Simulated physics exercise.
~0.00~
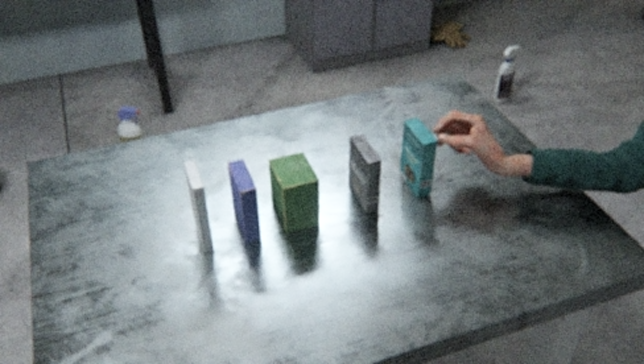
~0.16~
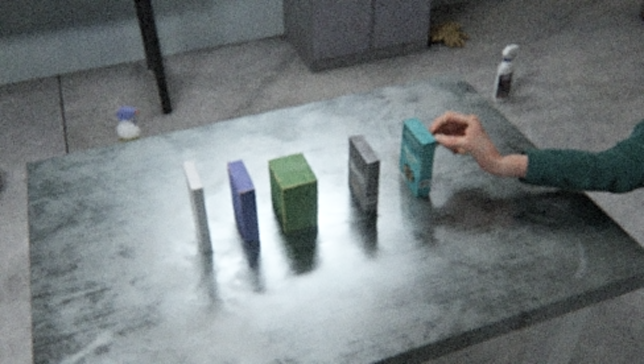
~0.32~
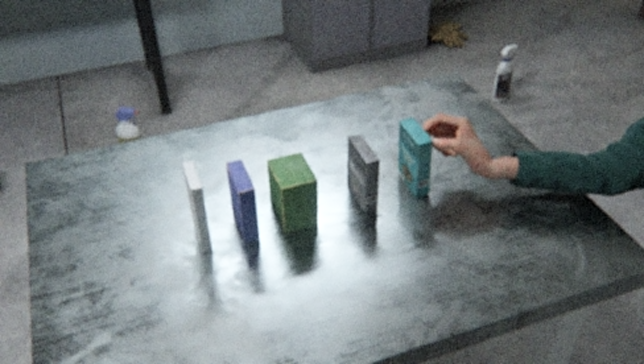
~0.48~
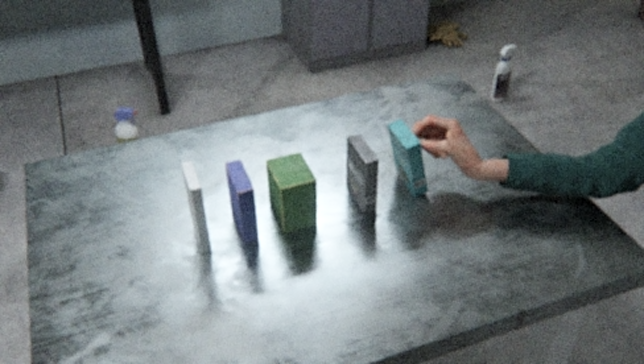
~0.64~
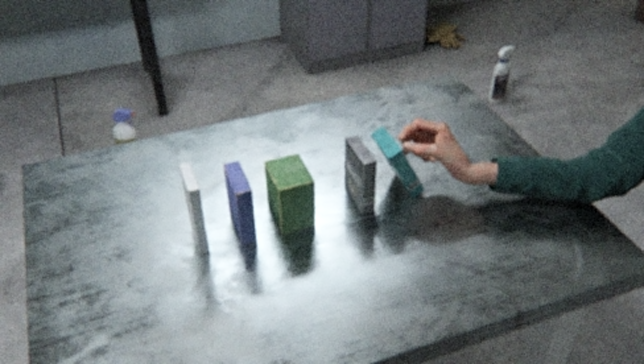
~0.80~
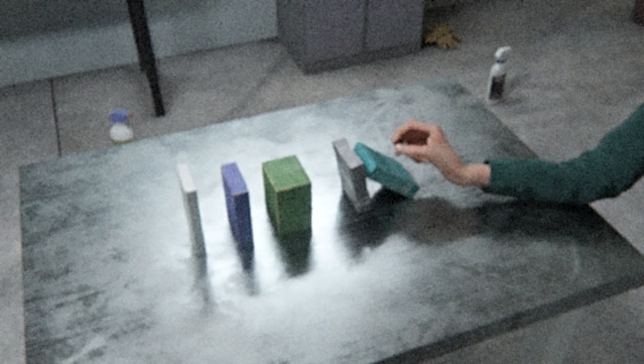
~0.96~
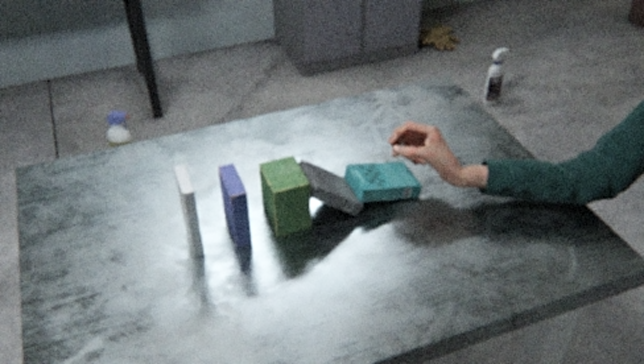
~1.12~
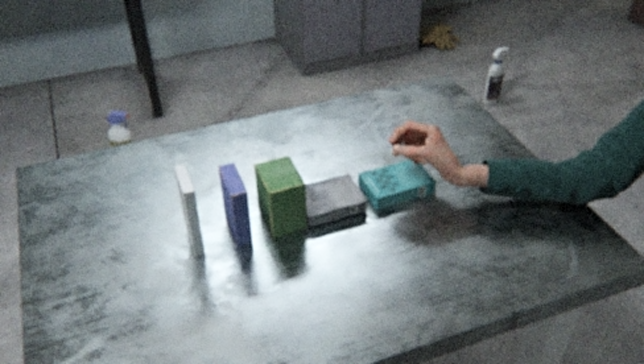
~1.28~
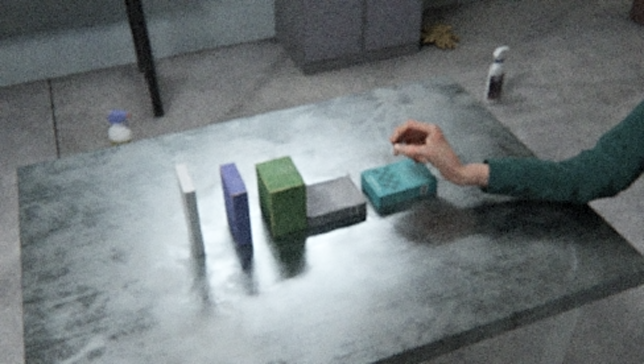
A hand tips the turquoise packet left, toppling the grey one, while three blocks stay upright.
